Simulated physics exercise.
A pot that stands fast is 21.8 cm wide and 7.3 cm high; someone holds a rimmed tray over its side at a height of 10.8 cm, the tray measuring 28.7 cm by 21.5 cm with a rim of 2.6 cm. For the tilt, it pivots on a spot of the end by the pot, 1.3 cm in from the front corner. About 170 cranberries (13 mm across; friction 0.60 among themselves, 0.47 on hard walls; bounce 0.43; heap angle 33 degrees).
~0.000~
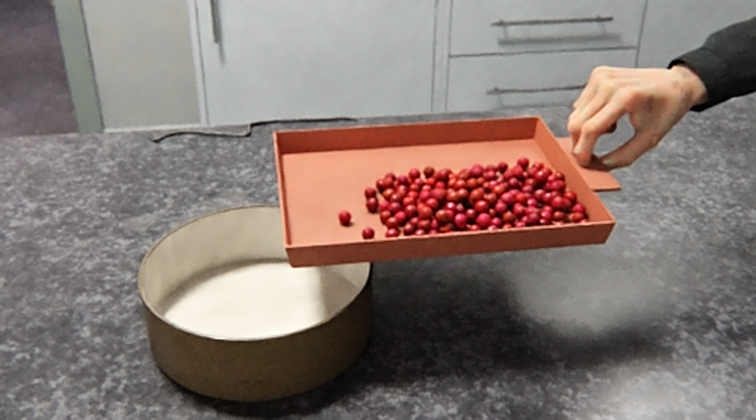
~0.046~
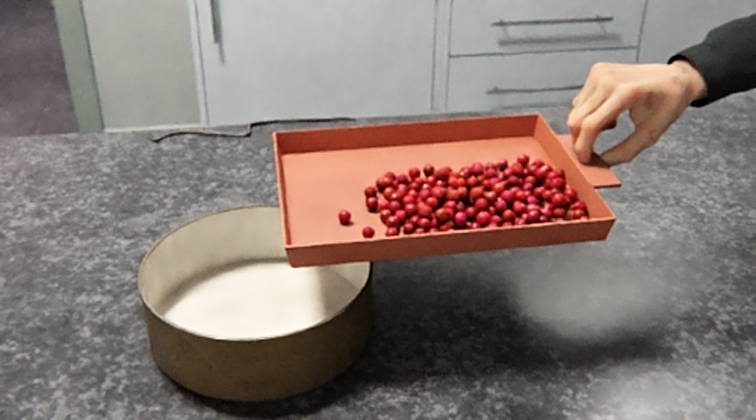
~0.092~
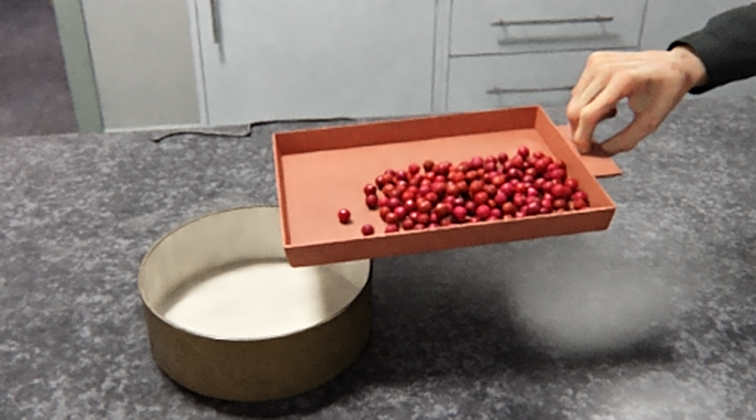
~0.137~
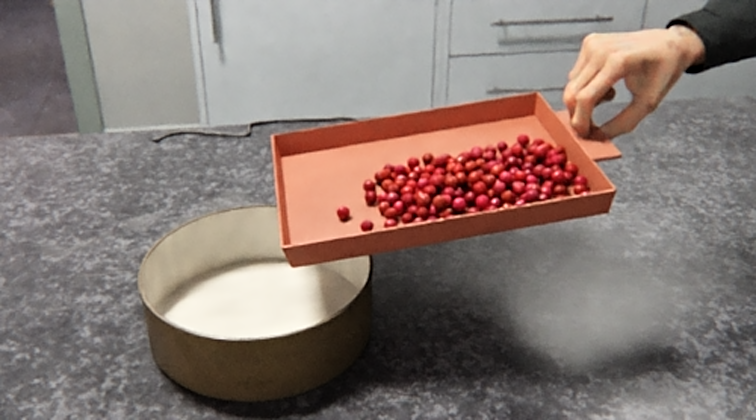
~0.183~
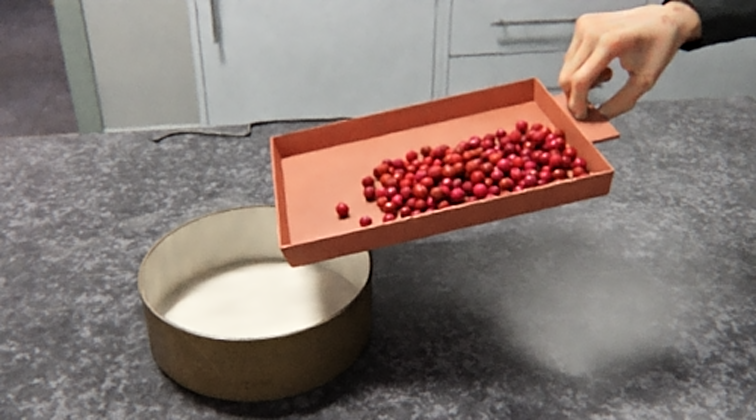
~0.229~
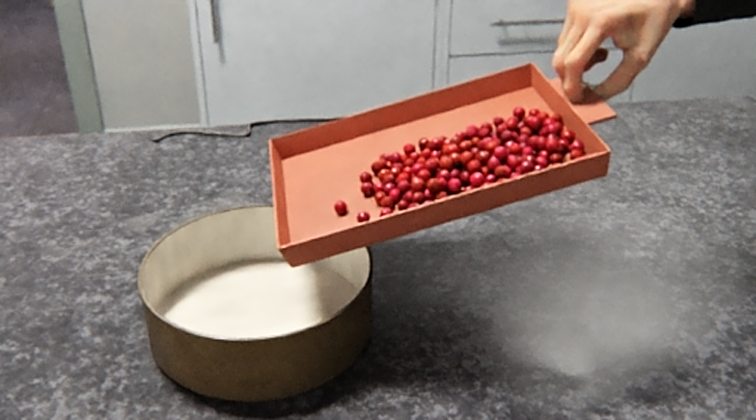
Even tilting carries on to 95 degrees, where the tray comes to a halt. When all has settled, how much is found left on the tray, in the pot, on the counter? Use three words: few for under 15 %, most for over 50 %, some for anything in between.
Tray: Few; pot: Most; counter: Some.
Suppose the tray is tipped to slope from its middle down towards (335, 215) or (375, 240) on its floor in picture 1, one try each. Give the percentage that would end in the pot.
First try: About 95 percent; second try: About 55 percent.
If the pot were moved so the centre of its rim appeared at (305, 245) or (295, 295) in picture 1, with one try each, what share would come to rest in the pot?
Near 80 and 35 percent, one try each.
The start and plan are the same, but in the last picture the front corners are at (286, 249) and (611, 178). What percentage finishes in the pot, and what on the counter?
The pot gets 60 and the counter 40.
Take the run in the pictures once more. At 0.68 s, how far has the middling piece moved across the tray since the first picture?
By then it sits near 14 cm from where it began.
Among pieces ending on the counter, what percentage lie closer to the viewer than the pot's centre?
Share: Roughly 0 %.
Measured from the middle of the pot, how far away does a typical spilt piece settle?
16 cm.
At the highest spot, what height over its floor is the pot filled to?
Some 2.5 cm above the floor.
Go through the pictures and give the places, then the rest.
Tray tilt 0 degrees, front corners at (291, 243) and (609, 219); middle of the pieces at (473, 202); pot at (257, 264), in the first frame.
Tray tilt 1 degrees, front corners at (291, 243) and (609, 216); middle of the pieces at (473, 200), in the second frame.
Tray tilt 3 degrees, front corners at (289, 243) and (609, 205), lowest corner left back; middle of the pieces at (473, 195), in the third frame.
Tray tilt 7 degrees, front corners at (288, 243) and (609, 188), lowest corner left back; middle of the pieces at (473, 185), in the fourth frame.
Tray tilt 11 degrees, front corners at (285, 243) and (606, 169), lowest corner left back; middle of the pieces at (471, 175), in the fifth frame.
Tray tilt 14 degrees, front corners at (283, 244) and (603, 150), lowest corner left back; middle of the pieces at (468, 164); pot at (257, 264). The tray's pace is about 85 degrees a second, in the sixth frame.
After 0.68 s, tilt 53 degrees; the tray holds 100 %, the pot 0 %.
Then, at 0.98 s, tilt 79 degrees; the tray holds 75 %, the pot 20 %.
After 1.38 s, tilt 95 degrees; the tray holds 30 %, the pot 55 %.
At rest (2.2 s), tray 0 %, pot 70 %, counter 30 %.
